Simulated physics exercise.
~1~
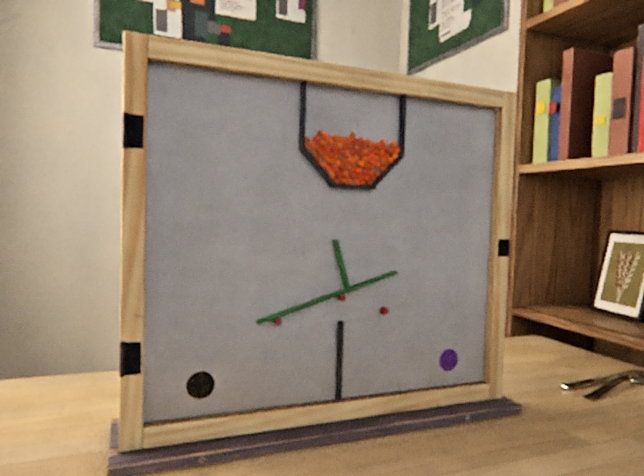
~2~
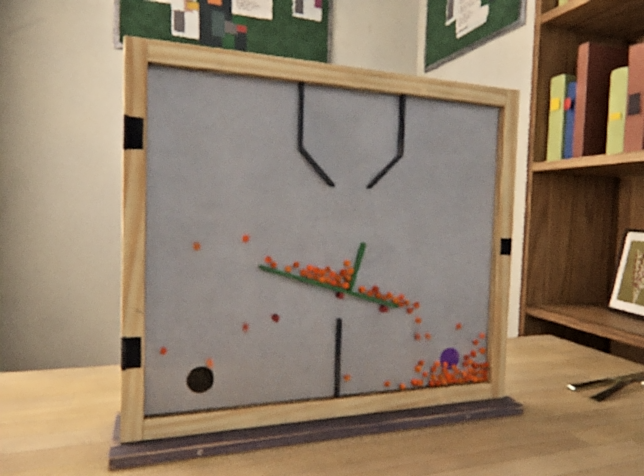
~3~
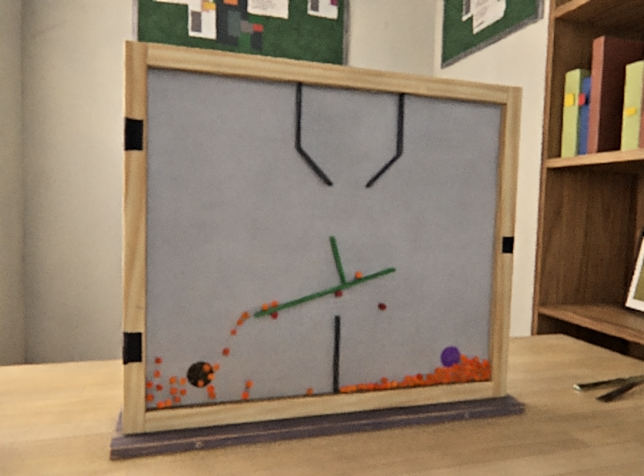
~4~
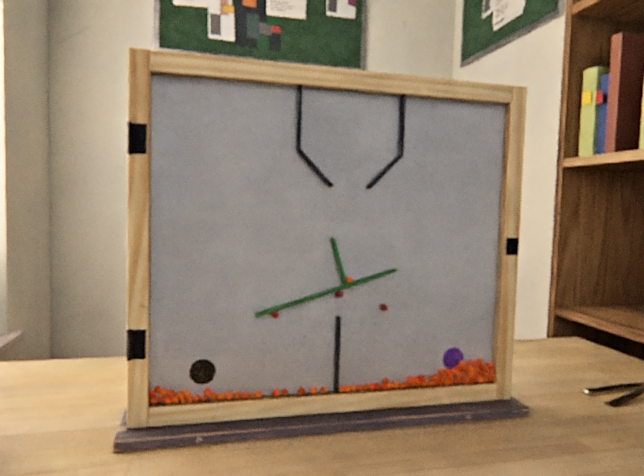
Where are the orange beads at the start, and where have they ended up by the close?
At the start nearly all the beads are held in the hopper at the top of the case. By the end they lie along the bottom on both sides of the divider, with the larger share on the right by the purple dot.
Framed case dropping orange beads onto a green tray tipping right, then left, with most settling on the purple-dot side.
